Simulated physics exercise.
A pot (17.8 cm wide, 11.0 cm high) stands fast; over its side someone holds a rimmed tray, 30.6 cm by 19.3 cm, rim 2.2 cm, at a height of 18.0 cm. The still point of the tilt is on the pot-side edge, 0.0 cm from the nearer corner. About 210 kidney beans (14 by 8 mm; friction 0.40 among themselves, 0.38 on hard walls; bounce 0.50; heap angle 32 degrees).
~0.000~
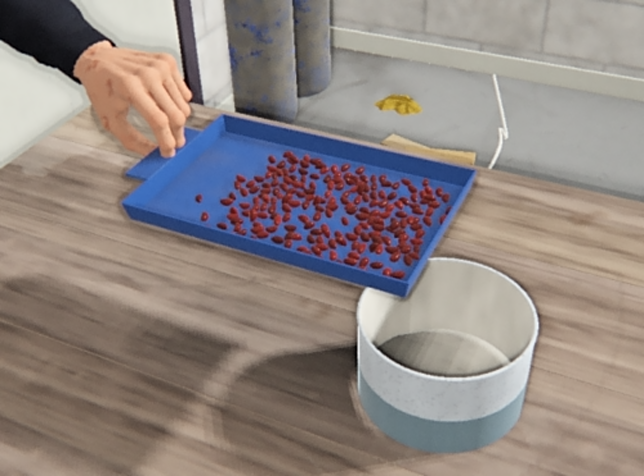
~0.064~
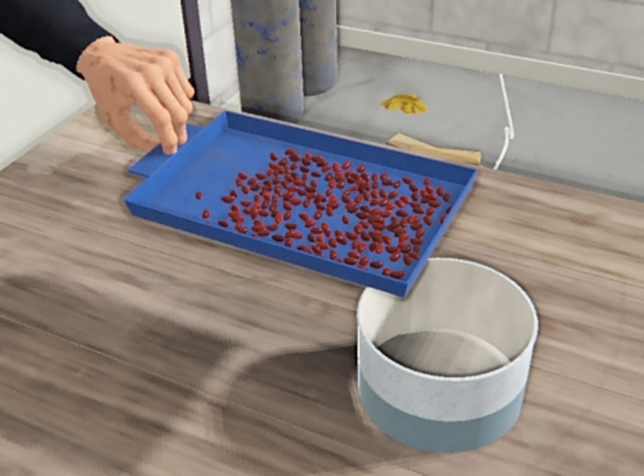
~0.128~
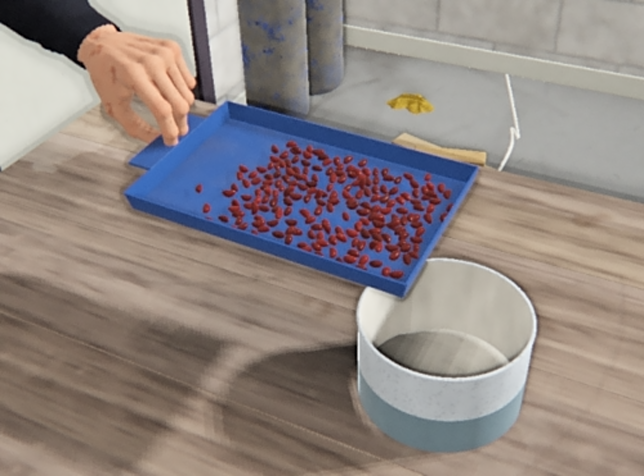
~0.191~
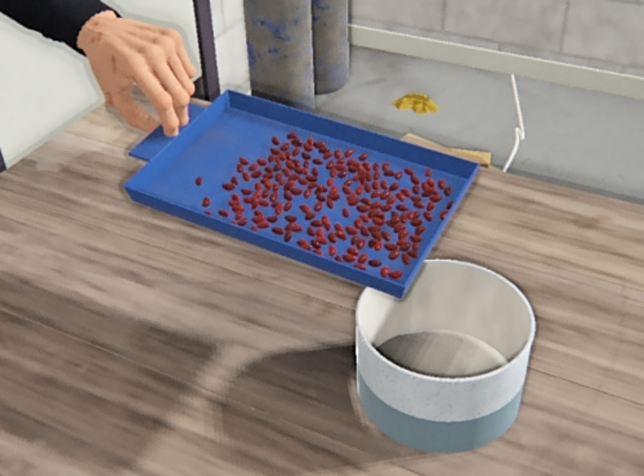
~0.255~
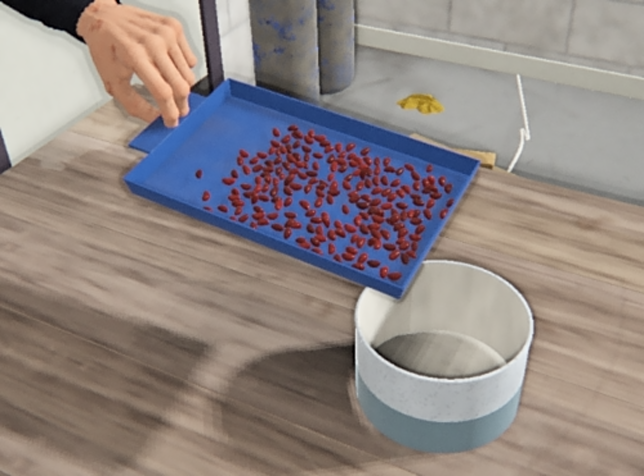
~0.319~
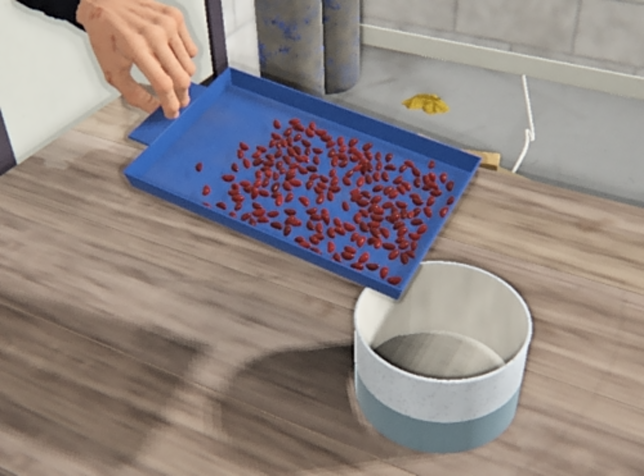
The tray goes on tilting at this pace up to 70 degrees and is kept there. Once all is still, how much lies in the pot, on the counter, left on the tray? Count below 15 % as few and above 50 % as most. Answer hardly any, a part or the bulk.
In the pot: Hardly any; on the counter: The bulk; left on the tray: A part.
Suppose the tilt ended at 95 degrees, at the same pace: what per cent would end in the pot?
Then about 5 per cent.
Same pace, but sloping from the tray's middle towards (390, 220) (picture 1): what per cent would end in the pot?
About 30 per cent.
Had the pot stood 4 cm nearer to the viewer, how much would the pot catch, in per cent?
It would be near 55 per cent.
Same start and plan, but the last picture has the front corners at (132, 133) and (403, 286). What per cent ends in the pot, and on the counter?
Pot 45, counter 15.
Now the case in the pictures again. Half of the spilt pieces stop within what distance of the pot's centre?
Some 16 cm.
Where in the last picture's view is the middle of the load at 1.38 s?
At about (369, 214).
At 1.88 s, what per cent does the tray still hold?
Some 55 per cent of the load.
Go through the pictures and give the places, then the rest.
The first picture shows tray tilt 0 degrees, front corners at (127, 201) and (405, 279); middle of the pieces at (332, 208); pot at (446, 314).
The second picture shows tray tilt 1 degrees, front corners at (129, 198) and (404, 279); middle of the pieces at (333, 206).
The third picture shows tray tilt 3 degrees, front corners at (130, 192) and (403, 280); middle of the pieces at (333, 202).
The fourth picture shows tray tilt 6 degrees, front corners at (130, 184) and (402, 282), lowest corner right front; middle of the pieces at (334, 198).
The fifth picture shows tray tilt 8 degrees, front corners at (129, 177) and (401, 283), lowest corner right front; middle of the pieces at (334, 193).
The sixth picture shows tray tilt 11 degrees, front corners at (129, 171) and (399, 285), lowest corner right front; middle of the pieces at (334, 190); pot at (442, 317). The tray's pace is about 45 degrees a second.
After 0.95 s, tilt 39 degrees; the tray holds 100 %, the pot 0 %.
Then, at 1.38 s, tilt 57 degrees; the tray holds 100 %, the pot 0 %.
After 1.88 s, tilt 70 degrees; the tray holds 55 %, the pot 5 %.
By 3.9 s all is still; pot 10 %, counter 70 %, tray 25 %.
